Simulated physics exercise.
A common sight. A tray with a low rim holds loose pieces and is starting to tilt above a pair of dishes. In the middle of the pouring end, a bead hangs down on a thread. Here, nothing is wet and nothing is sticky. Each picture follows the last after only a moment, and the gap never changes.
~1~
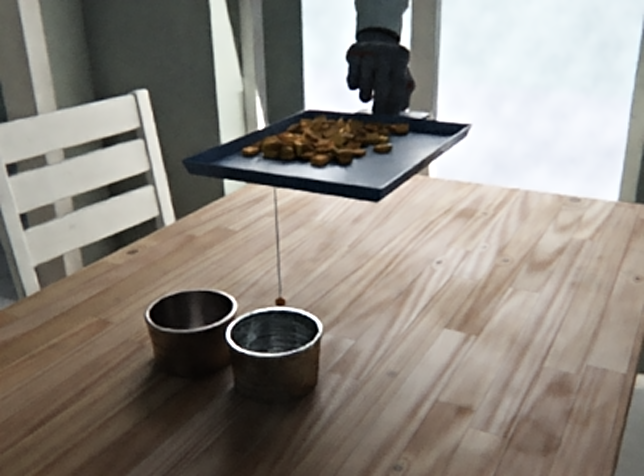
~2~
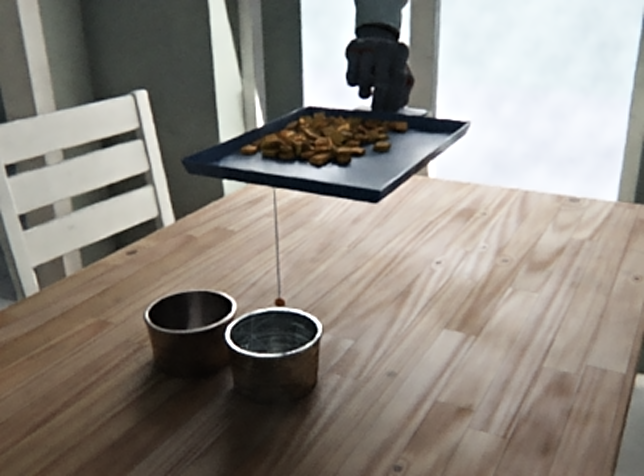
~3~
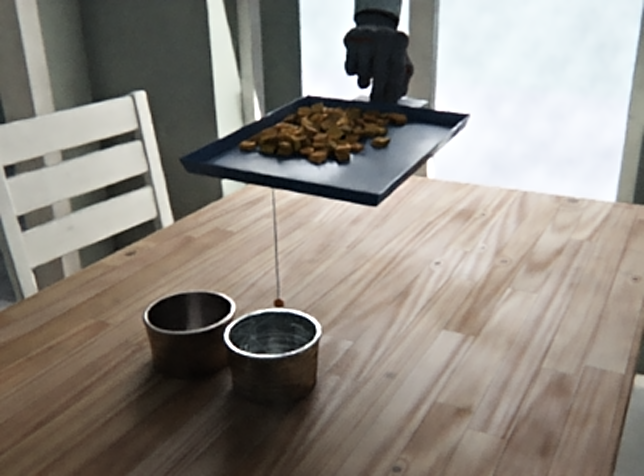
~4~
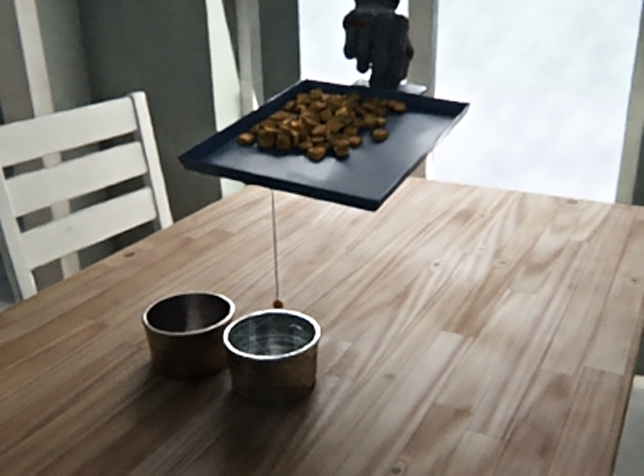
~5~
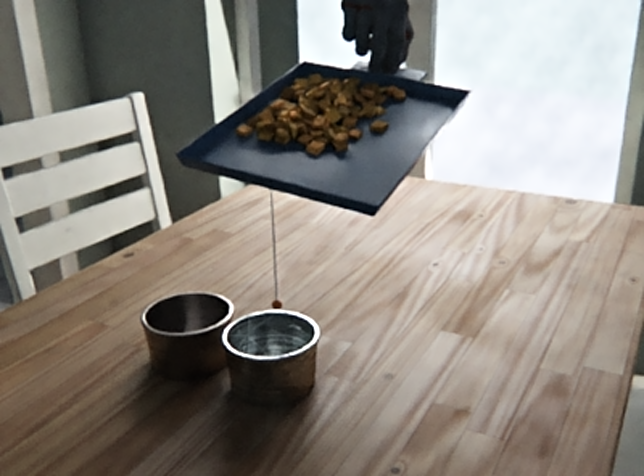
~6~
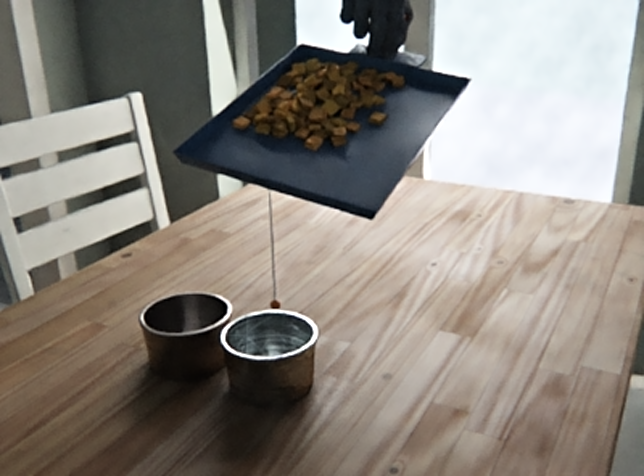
The footage shows a gloved hand holding a dark tray of brown cereal squares above two metal dishes on a wooden table, gradually tilting it toward its lower right corner while a bead hangs beneath on a thread.
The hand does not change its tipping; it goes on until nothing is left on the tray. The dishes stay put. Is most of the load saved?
Most likely the dishes will collect not even half of it.
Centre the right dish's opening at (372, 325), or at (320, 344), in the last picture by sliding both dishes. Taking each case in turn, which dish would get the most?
For the two places in order: The rightward one, the rightward one.
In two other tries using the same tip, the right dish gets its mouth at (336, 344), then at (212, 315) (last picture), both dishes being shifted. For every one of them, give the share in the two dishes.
Trial 1: 60 percent; trial 2: 0 percent.
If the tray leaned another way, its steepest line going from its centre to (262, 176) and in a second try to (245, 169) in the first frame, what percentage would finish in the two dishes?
In turn, 80 percent and then 70 percent.
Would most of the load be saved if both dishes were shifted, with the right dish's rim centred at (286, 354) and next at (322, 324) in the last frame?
Try 1: A lesser share; try 2: A lesser share.
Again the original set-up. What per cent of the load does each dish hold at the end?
I'd say some 0 in a hundred wind up in the left dish, and some 10 in a hundred in the right.
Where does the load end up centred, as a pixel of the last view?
Around (357, 415).
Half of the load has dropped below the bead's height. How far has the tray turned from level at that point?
That happens at around 75°.
Soon, tray tipped steeply; most on the tray; about a quarter in the air.
A while on, tray tipped right over; a small part on the tray; a small part in the right dish; most outside both; a small part in the air.
Towards the end, tray tipped past a quarter turn; a small part in the right dish; nearly all outside both.
Finally, tray tipped past a quarter turn; a small part in the right dish; none in the left dish; nearly all outside both.
